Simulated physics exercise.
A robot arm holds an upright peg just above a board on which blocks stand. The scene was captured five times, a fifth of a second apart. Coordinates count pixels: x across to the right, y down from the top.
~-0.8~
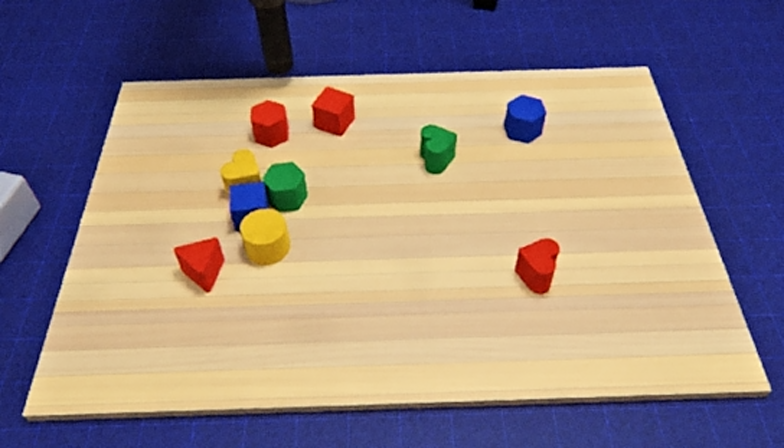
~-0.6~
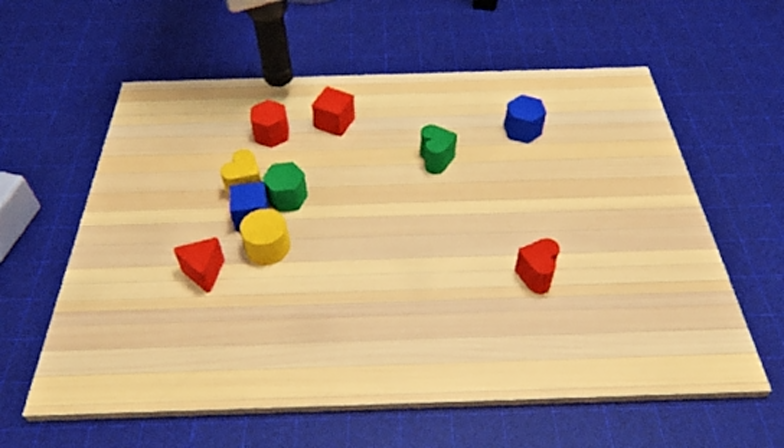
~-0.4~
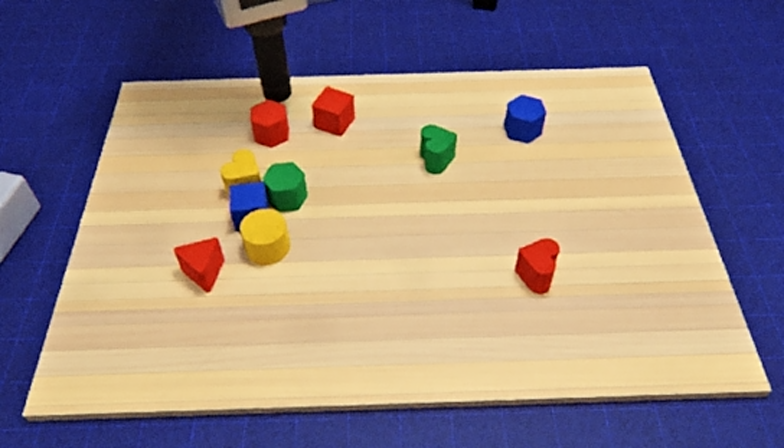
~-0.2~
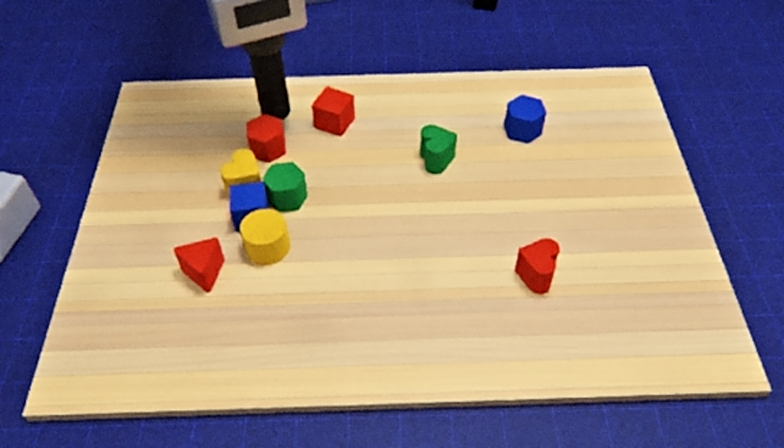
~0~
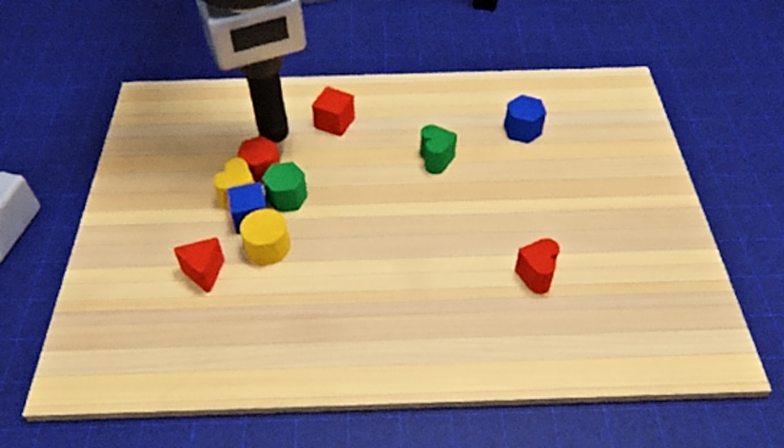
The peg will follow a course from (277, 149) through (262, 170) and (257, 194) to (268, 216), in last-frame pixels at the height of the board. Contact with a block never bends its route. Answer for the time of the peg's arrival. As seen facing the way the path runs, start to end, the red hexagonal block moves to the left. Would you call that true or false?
The statement is incorrect.
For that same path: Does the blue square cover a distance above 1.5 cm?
Going by the path, yes.
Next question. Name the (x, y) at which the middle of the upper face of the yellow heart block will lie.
The spot you're after is about (187, 204) in the image.
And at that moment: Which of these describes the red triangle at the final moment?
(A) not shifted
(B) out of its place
Letter A.
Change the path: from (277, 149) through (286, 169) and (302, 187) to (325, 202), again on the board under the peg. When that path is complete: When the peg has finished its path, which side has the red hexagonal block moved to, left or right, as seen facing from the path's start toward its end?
It will end up to the right.
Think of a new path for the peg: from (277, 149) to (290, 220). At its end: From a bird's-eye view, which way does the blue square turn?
Watching from overhead, you'd notice the blue square rotating counter-clockwise.
What follows on the original path. Halfway along, peg (254, 167); yellow heart block (194, 200), turned 45° anticlockwise; blue square (243, 201), turned 20° anticlockwise; red hexagonal block (221, 178), turned 50° clockwise.
At the end, peg (264, 202); red triangle still; yellow heart block (187, 204), turned 30° anticlockwise; blue square (233, 211), turned 35° anticlockwise; red hexagonal block (216, 185), turned 60° clockwise; green hexagonal block (298, 186), turned 50° anticlockwise.
